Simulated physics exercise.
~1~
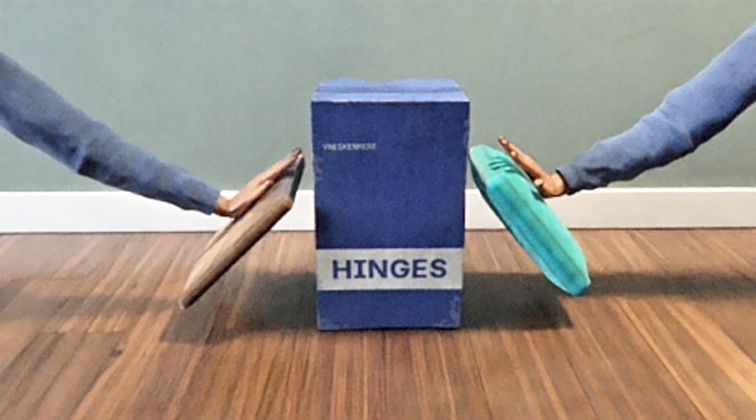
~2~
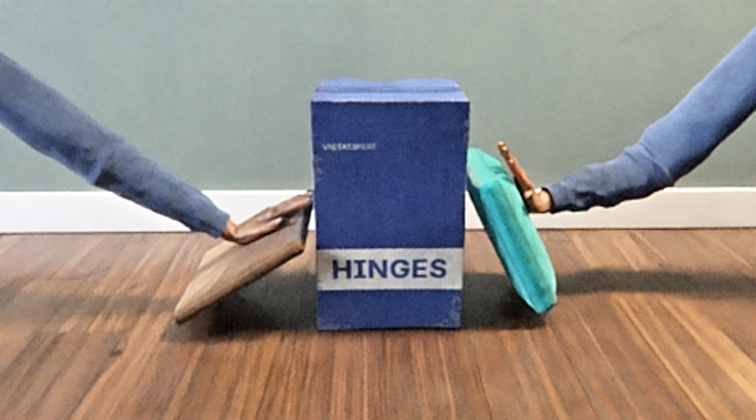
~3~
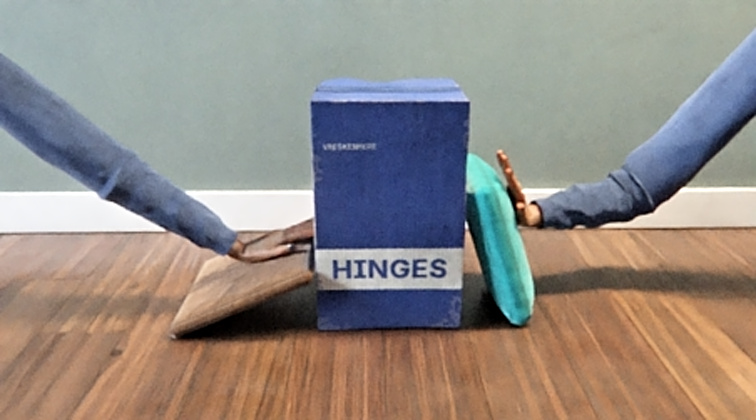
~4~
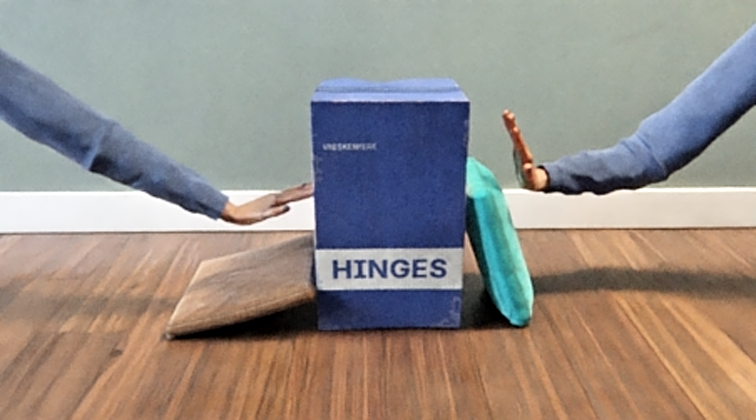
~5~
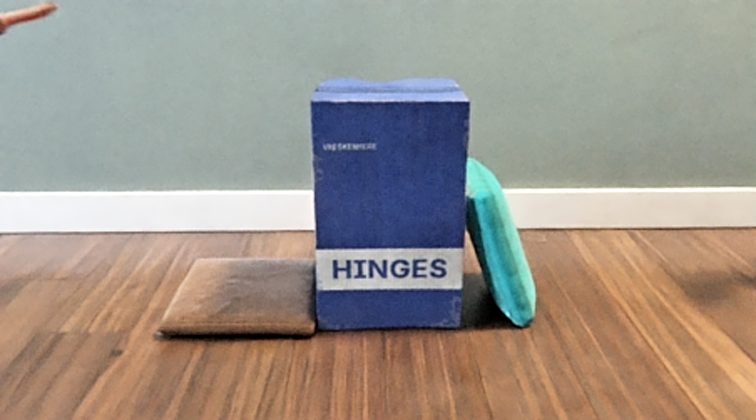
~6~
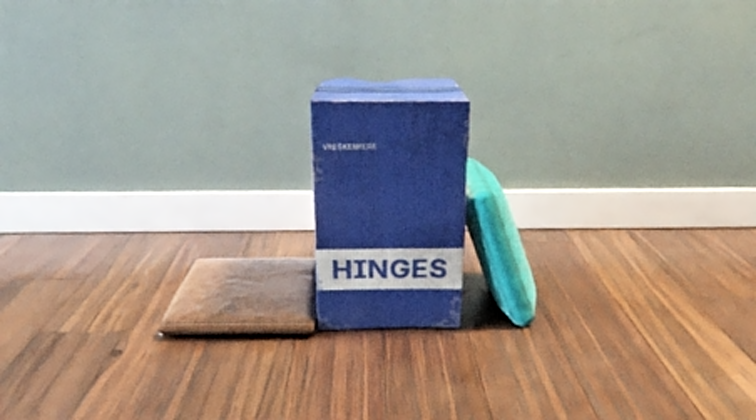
Two hands rest cushions against a blue box; the brown slumps flat, the turquoise stays leaning.
